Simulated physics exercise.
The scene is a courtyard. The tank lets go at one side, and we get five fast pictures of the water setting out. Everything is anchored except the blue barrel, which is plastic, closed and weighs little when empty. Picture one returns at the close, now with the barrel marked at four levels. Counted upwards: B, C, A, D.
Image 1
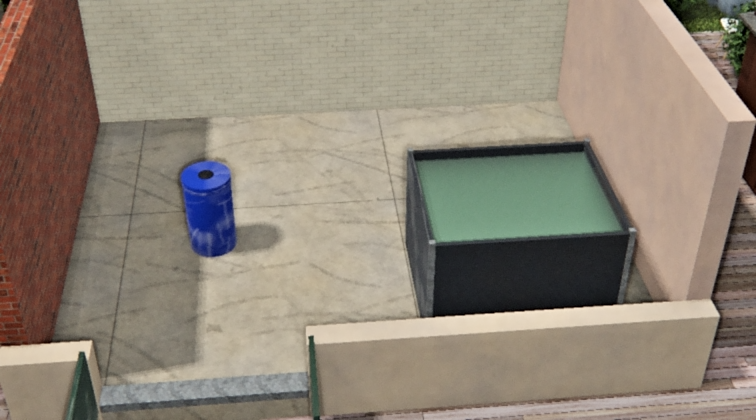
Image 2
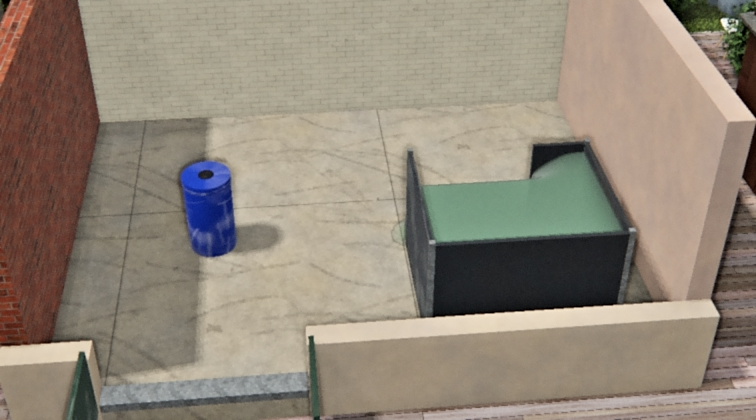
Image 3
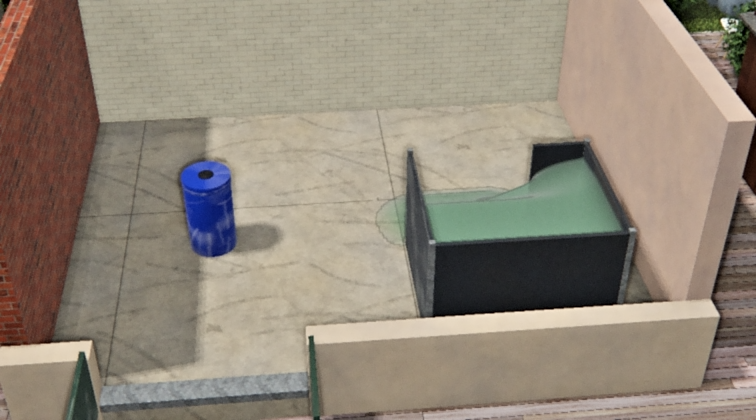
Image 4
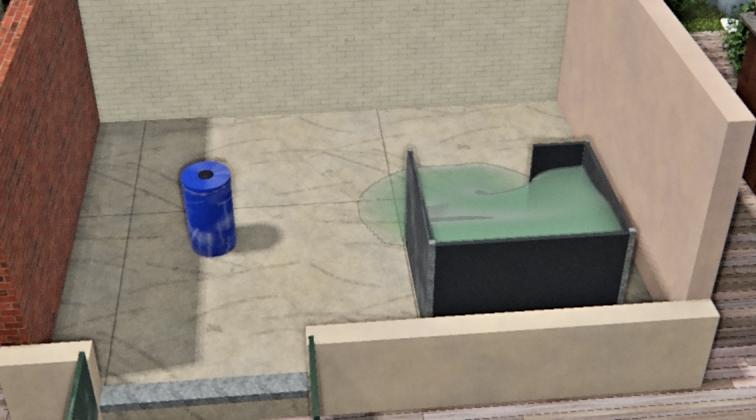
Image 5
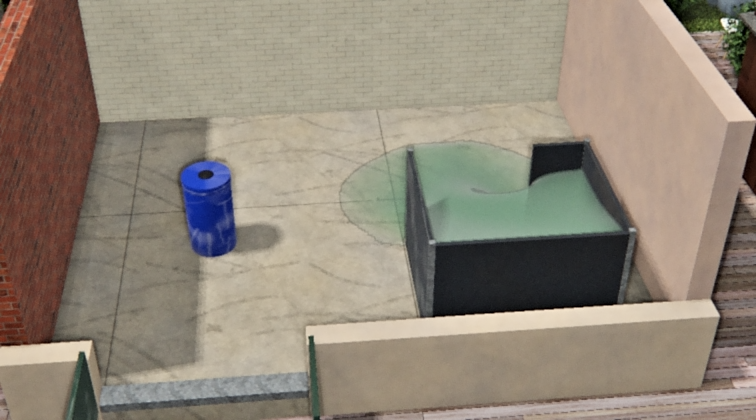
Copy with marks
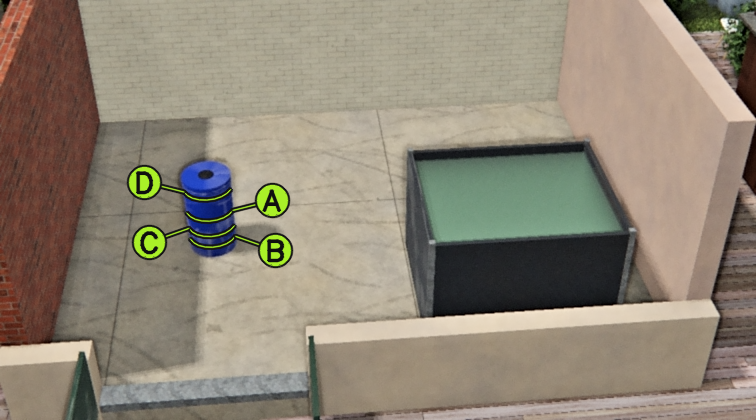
In a courtyard, green water pours from a dark tank's open back and spreads across the ground.
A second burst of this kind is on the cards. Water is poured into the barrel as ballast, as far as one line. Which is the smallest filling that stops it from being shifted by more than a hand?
B is the one.
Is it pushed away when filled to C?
No, that is safe.
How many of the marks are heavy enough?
All four.
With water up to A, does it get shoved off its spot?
No.
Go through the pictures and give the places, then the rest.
Lid of the blue barrel at (206, 175); tank full, its middle at (514, 196); open gate at (200, 338), in the first picture.
Water covers 3 % of the ground, mostly out of sight from here, in the second picture.
In the third picture, 6 % of the ground wet, in view closest to the barrel at (386, 219).
In the fourth picture, 10 % of the ground wet, in view closest to the barrel at (366, 207).
Lid of the blue barrel at (206, 175); 15 % of the ground wet, in view closest to the barrel at (348, 201), in the fifth picture.
On the marked copy, A at (209, 221); B at (212, 247); C at (211, 236); D at (206, 200); from the bottom up B, C, A, D.
If A is chosen, it does not move.
If B is chosen, it does not move.
If C is chosen, it does not move.
If D is chosen, it does not move.
